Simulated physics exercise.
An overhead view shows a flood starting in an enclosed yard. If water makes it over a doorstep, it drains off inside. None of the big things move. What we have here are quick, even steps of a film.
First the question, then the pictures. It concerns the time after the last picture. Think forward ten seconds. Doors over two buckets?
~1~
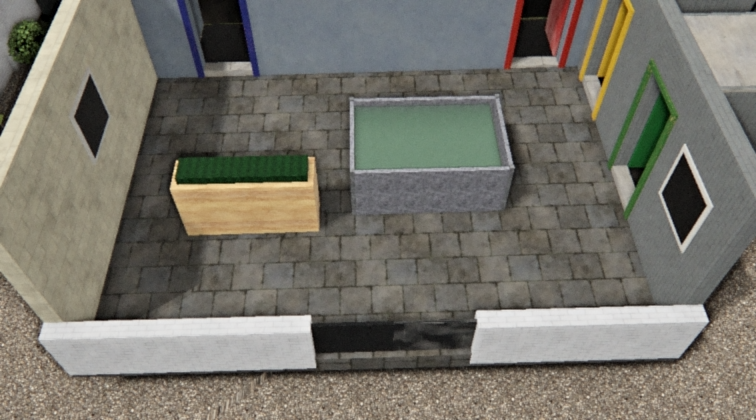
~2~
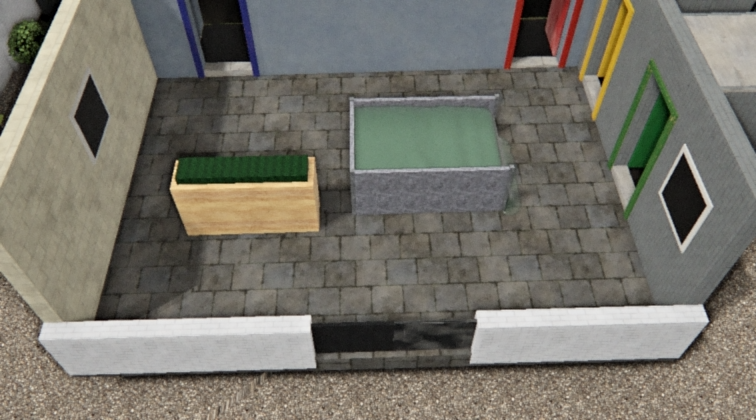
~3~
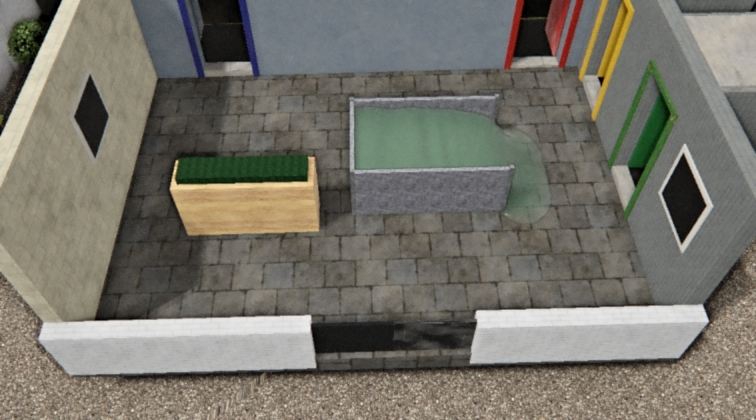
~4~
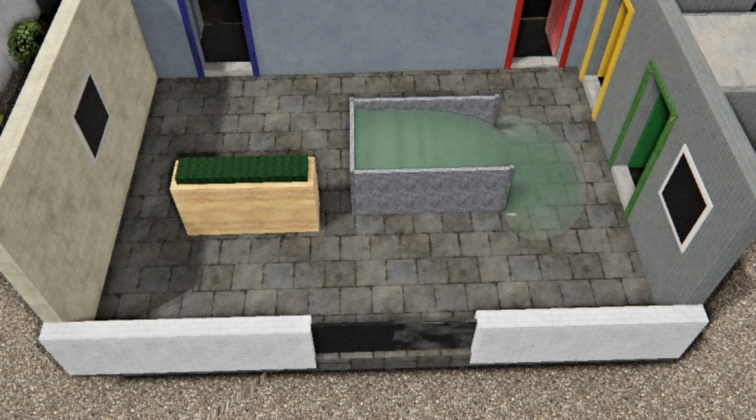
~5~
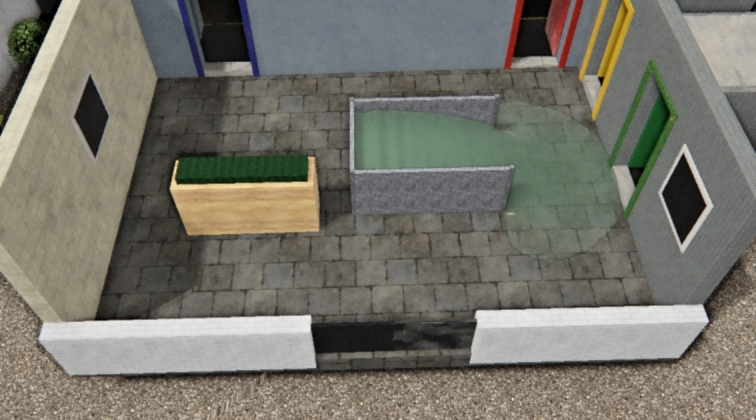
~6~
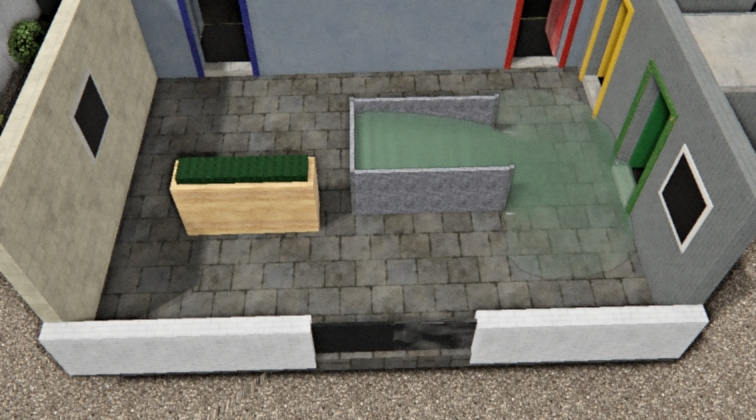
Result: The blue door holds up fine I think; the yellow door gets overrun I think; the red door gets overrun I think; the green door gets overrun I think.
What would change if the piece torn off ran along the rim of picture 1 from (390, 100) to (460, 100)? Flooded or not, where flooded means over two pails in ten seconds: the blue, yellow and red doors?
The blue one remains below, the yellow one exceeds the limit, and the red one exceeds the limit.
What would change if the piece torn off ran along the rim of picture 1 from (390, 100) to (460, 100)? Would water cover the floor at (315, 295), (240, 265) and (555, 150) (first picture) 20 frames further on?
In turn: No water, no water, awash.
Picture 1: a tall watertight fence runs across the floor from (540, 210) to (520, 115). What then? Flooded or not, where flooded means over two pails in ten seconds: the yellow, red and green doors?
So here's the picture: Yellow door doesn't get there, red door gets past it, and green door doesn't get there.
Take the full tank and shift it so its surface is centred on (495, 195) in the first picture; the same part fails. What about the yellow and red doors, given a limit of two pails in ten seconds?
Yellow door doesn't reach it, red door exceeds it.
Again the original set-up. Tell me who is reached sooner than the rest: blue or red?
Looks like the one in red.
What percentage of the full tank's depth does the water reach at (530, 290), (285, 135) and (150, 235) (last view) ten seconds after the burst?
In order: Roughly 6, 4 and 10 in a hundred.
A moment on, water covers 20 % of the floor; the blue door not reached, the yellow door under two buckets in, the red door wet at the sill, nothing in, the green door far over two buckets in.
Next, water covers 25 % of the floor; the blue door not reached, the yellow door over two buckets in, the red door over two buckets in, the green door far over two buckets in.
Then, water covers 50 % of the floor; the blue door not reached, the yellow door over two buckets in, the red door far over two buckets in, the green door far over two buckets in.
Later, water covers 95 % of the floor; the blue door wet at the sill, nothing in, the yellow door over two buckets in, the red door far over two buckets in, the green door far over two buckets in.
In the end, water covers 100 % of the floor; the blue door wet at the sill, nothing in, the yellow door over two buckets in, the red door far over two buckets in, the green door far over two buckets in.
